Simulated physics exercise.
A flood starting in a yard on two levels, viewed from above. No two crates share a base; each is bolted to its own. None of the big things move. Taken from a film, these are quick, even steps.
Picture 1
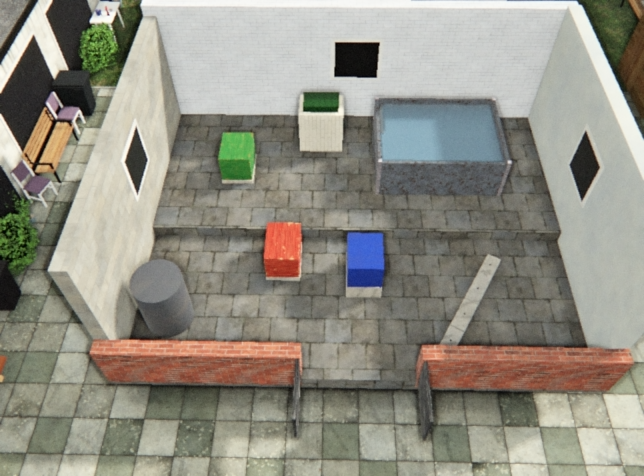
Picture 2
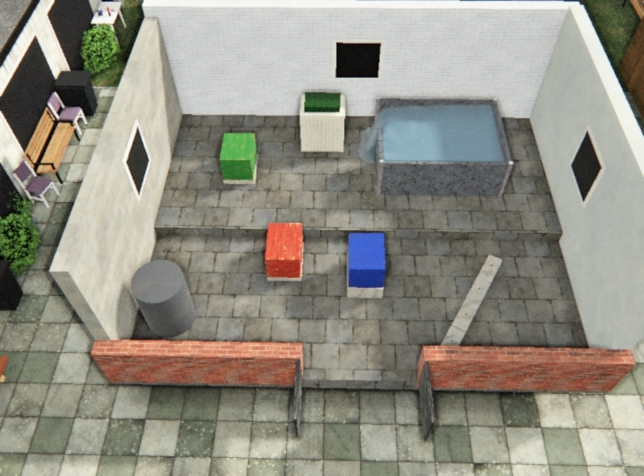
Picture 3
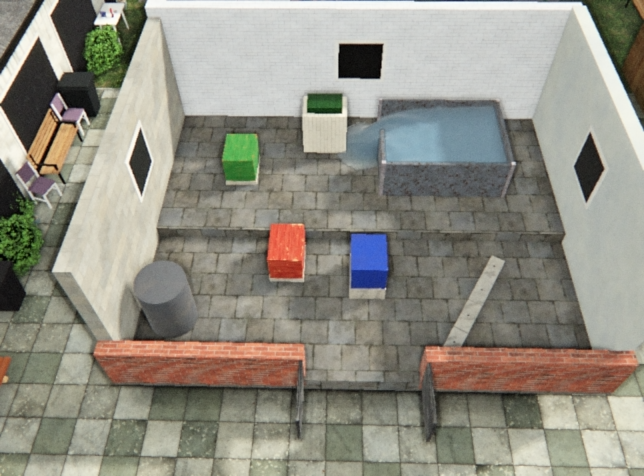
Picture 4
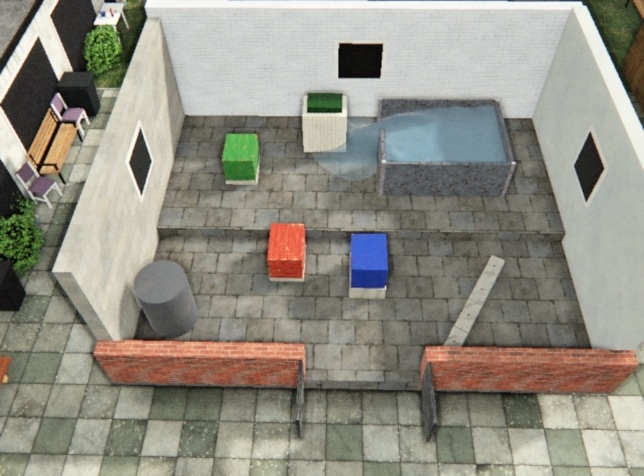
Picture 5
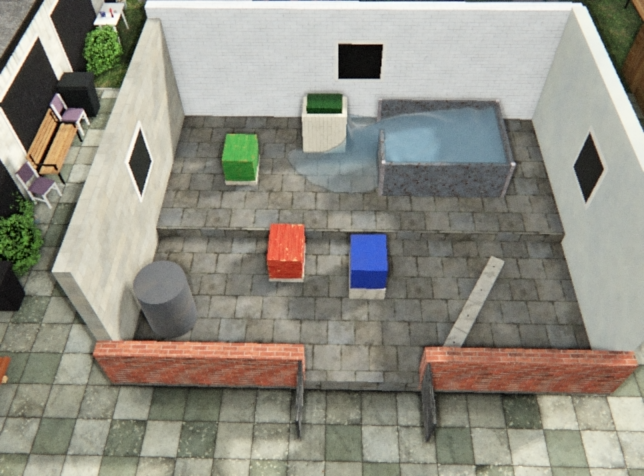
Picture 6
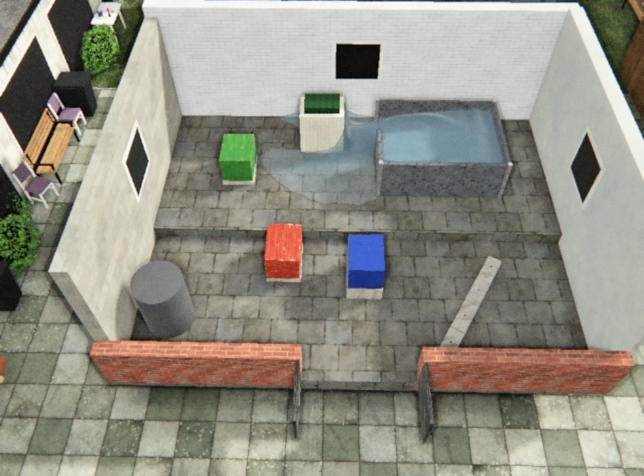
To begin with, water lies still in an open stone tank at the back right of a walled, paved yard with red, green and blue crates. Water then pours out of the tank's left side and spreads leftward across the upper level, passing in front of the pale planter and thinning toward the green crate.
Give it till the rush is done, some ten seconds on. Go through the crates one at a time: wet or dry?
The green crate is hit; the red crate is hit; the blue crate is spared.
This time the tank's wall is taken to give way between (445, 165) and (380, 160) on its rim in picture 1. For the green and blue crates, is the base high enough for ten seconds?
In short: The green one escapes it; the blue one is soaked.
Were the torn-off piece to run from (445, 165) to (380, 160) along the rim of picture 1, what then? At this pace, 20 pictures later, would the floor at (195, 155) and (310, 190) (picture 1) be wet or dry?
I'd expect the first point to stay dry and the second point to stay dry.
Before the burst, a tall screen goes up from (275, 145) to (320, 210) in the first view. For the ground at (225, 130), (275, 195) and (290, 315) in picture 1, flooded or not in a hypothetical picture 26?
Outcome by spot, in order - watered, unwatered, watered.
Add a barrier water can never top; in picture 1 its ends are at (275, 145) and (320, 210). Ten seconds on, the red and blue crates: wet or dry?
Red: Reached, blue: Untouched.
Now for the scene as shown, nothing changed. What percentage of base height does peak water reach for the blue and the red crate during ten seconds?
Around 50 in a hundred for the first and 230 in a hundred for the second.
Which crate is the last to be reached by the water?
The blue crate, I reckon.
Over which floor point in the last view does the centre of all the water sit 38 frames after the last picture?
Roughly at (336, 204).
A moment on, water covers 25 % of the floor; the green crate water round its plinth, the red crate water round its plinth, the blue crate not reached.
Next, water covers 45 % of the floor; the green crate water round its plinth, the red crate water round its plinth, the blue crate water round its plinth.
Then, water covers 65 % of the floor; the green crate water round its plinth, the red crate water round its plinth, the blue crate water round its plinth.
Later, water covers 90 % of the floor; the green crate water round its plinth, the red crate water round its plinth, the blue crate water round its plinth.
In the end, water covers 90 % of the floor; the green crate was topped, the red crate was topped, the blue crate stayed above the water.
